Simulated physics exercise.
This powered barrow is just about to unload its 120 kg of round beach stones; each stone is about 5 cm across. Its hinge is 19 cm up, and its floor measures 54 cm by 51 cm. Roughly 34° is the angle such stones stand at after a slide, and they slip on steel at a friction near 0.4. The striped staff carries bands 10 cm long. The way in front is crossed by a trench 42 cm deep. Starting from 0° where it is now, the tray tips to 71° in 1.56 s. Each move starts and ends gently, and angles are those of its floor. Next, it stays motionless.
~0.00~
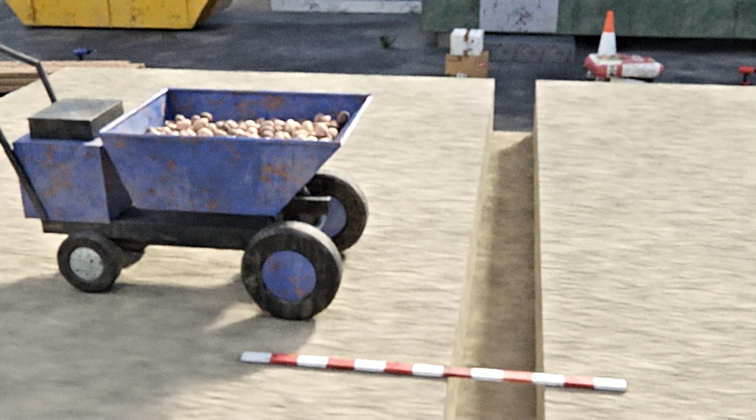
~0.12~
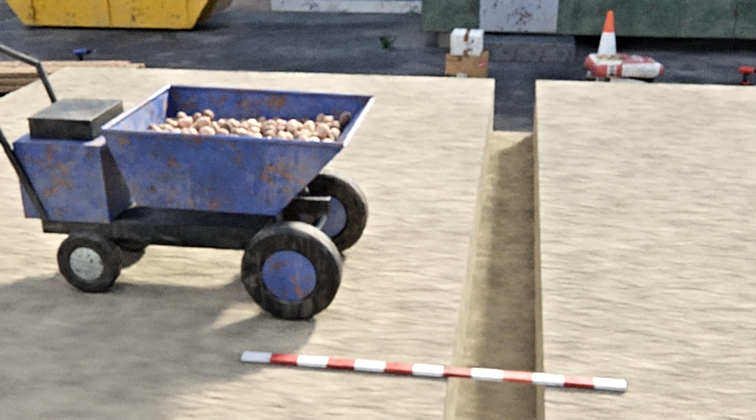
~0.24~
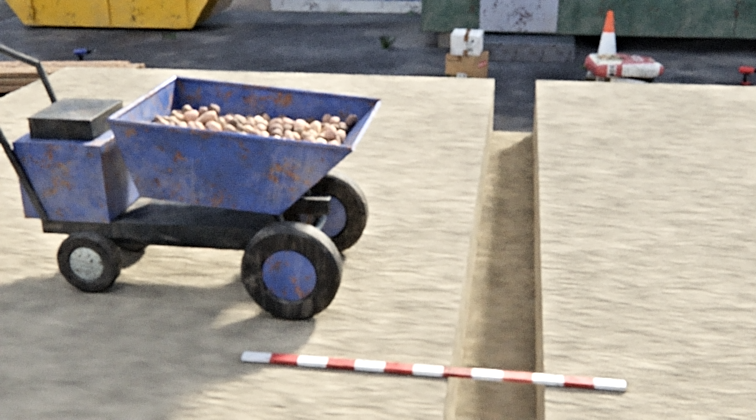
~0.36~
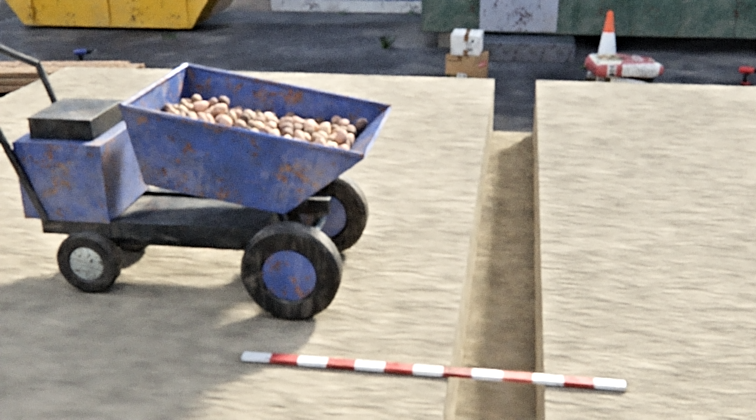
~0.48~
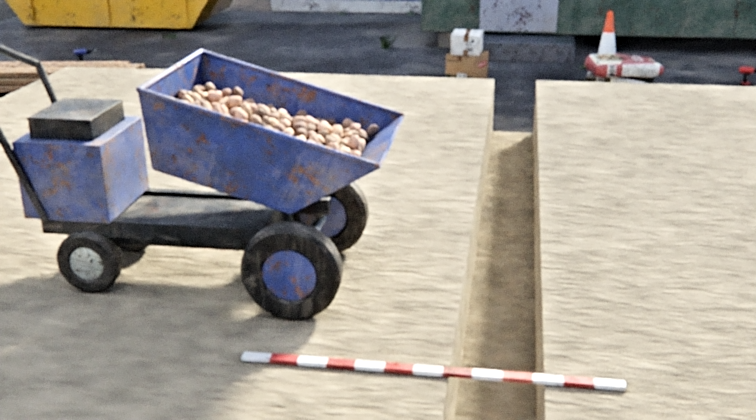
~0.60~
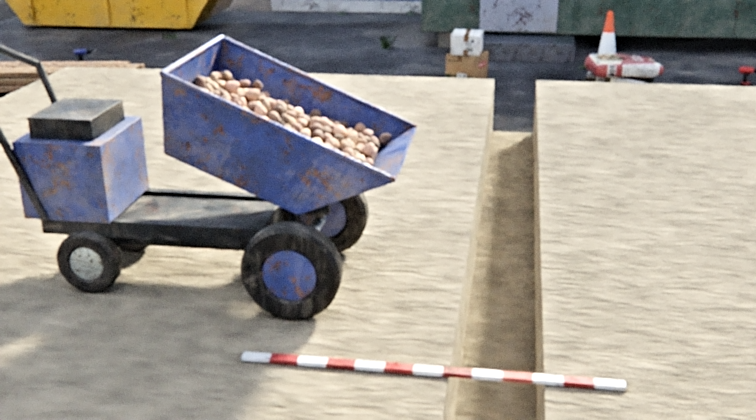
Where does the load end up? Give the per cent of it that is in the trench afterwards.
Some 100 per cent of it.
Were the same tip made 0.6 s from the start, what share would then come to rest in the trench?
Then roughly 85 percent.
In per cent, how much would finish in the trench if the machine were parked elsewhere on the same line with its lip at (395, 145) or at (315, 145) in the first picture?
It'd be around 55 per cent and after that around 90 per cent.
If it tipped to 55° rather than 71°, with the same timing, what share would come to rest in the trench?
It would be close to 80 percent.
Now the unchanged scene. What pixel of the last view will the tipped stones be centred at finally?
Look at roughly (502, 364).
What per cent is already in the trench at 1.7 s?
I'd put it near 60 per cent.
After 1.2 s the floor is at 60°; 99 % in the tray, 1 % short of the trench; the foremost stones are at (460, 241).
After 1.7 s the floor is at 71°; 37 % in the tray, 1 % short of the trench, 62 % in the trench; the foremost stones are at (540, 310).
After 2.0 s the floor is at 71°; 9 % in the tray, 1 % short of the trench, 90 % in the trench; the foremost stones are at (561, 358).
After 4.0 s the floor is at 71°; 0 % in the tray, 100 % in the trench; the foremost stones are at (568, 322).
